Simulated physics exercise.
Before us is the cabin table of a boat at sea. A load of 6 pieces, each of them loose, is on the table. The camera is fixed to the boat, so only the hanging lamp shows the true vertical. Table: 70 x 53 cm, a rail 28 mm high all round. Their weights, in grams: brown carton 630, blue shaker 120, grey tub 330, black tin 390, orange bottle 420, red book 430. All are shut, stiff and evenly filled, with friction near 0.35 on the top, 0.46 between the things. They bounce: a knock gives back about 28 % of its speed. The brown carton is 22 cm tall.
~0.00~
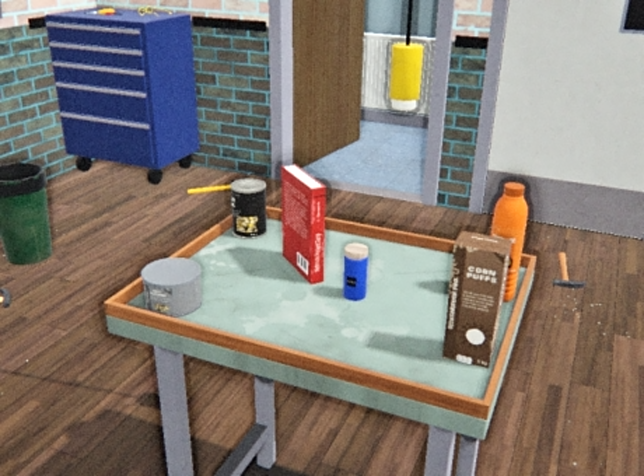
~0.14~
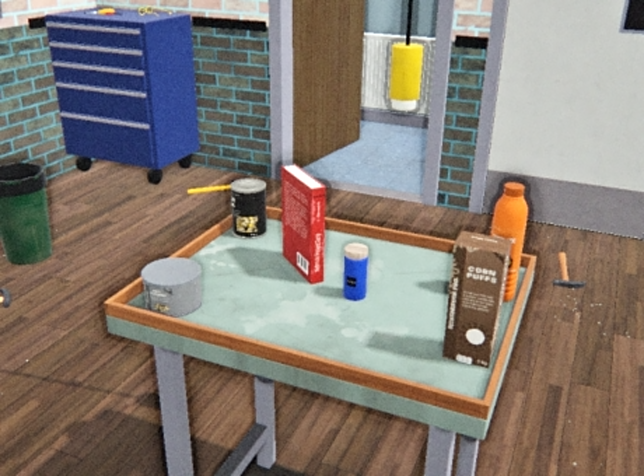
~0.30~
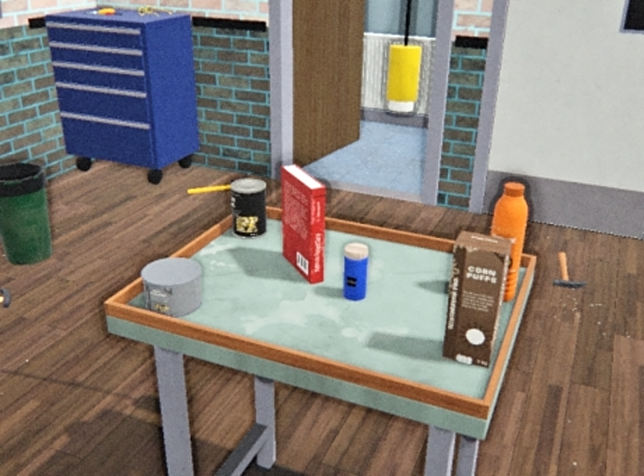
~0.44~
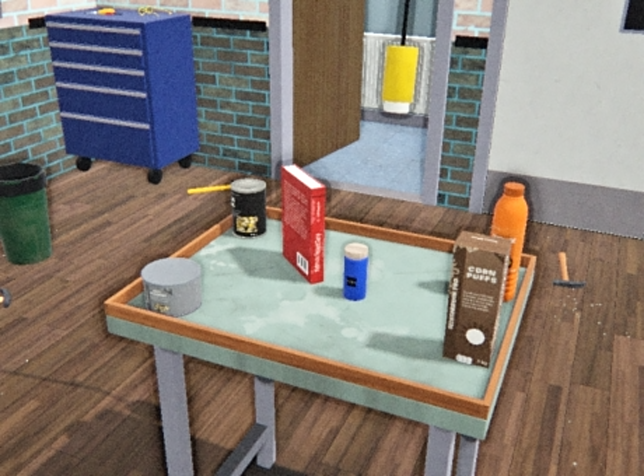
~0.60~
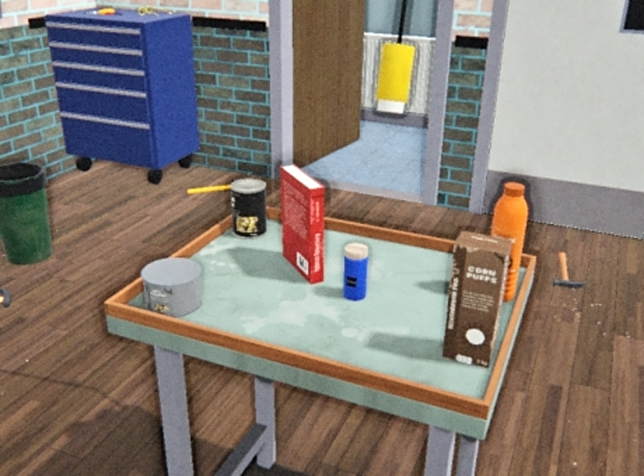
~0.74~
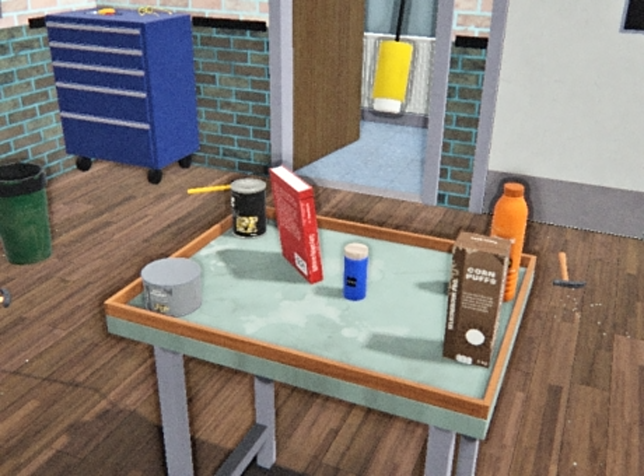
The clip shows a red book, a brown carton, an orange bottle and three other containers on a railed table while a yellow hanging lamp drifts slightly left; the book then leans left, and the other items stay still.
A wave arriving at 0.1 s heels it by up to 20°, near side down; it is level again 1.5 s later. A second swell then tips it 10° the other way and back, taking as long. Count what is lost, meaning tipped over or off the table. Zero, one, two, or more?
Lost: Three or more.
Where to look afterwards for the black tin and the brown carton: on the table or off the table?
The black tin is still on the table; the brown carton finishes off the table.
Around 1.04 s, boat heeled 17°, near side down; brown carton tipped 47° against what carries it near (463, 335); red book on its side; orange bottle tipped 32° against what carries it.
Around 1.34 s, boat heeled 5°, near side down; brown carton now off the table; orange bottle on its side; red book on its side.
Around 2.34 s, boat heeled 10°, far side down; orange bottle on its side; red book on its side; grey tub shifted 3 cm.
Finally (3.6 s), off the table, brown carton; on their side or leaning hard on the table, orange bottle and red book; the other 3 still in place (within 5 cm). Final places as that camera would see them, blue shaker near (355, 273).
